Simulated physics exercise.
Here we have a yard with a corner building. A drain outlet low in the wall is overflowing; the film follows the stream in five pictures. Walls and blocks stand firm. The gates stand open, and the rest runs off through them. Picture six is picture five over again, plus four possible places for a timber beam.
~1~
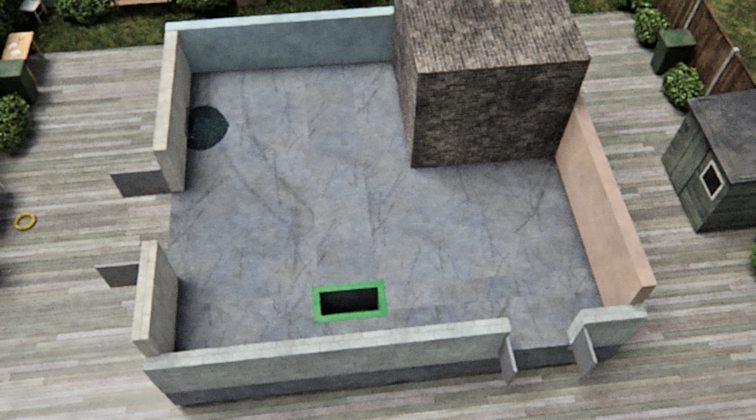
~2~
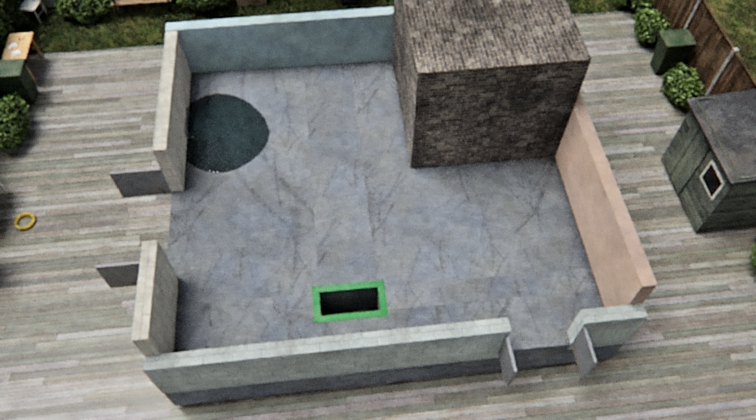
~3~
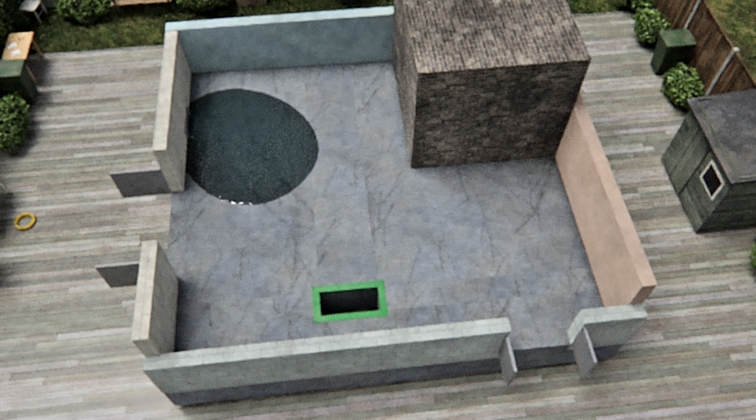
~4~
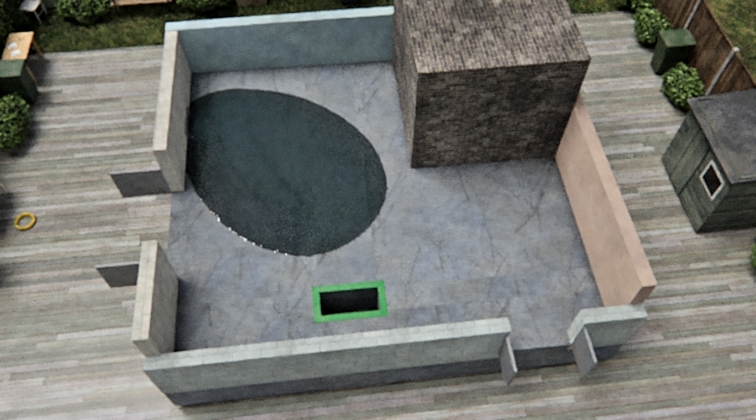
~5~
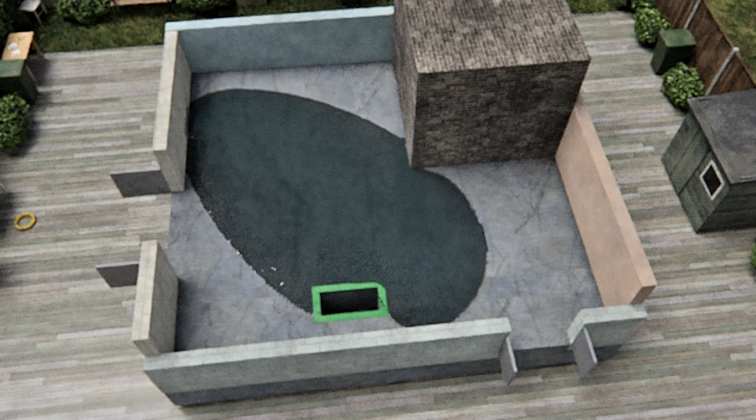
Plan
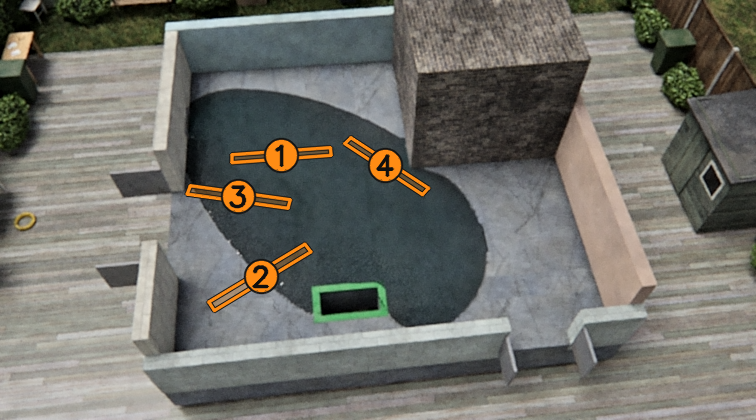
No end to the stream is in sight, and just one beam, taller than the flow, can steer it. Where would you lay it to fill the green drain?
Go for 4.
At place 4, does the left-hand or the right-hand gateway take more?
More leaves on the right.
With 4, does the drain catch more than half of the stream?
No, it does not.
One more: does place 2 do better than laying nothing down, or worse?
It is worse.
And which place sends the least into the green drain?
That would be 3.
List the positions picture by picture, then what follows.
In the first frame, outfall at (187, 124); green drain at (350, 301); open gate at (533, 335); open gate at (181, 233); 2 % of the ground under water, visible out to (220, 131); green drain still dry.
In the second frame, 6 % of the ground under water, visible out to (261, 139); green drain still dry.
In the third frame, 14 % of the ground under water, visible out to (290, 190); green drain still dry.
In the fourth frame, 27 % of the ground under water, visible out to (378, 203); green drain still dry.
In the fifth frame, 46 % of the ground under water, visible out to (468, 295); green drain taking water.
In orange, 1 from (231, 158) to (330, 151); 2 from (211, 306) to (307, 248); 3 from (188, 189) to (289, 203); 4 from (347, 140) to (425, 191).
With 1, about 16 % of the stream goes into the green drain, about 84 % out by the gates.
With 2, about 12 % of the stream goes into the green drain, about 87 % out by the gates.
With 3, about 6 % of the stream goes into the green drain, about 93 % out by the gates.
With 4, about 24 % of the stream goes into the green drain, about 76 % out by the gates.
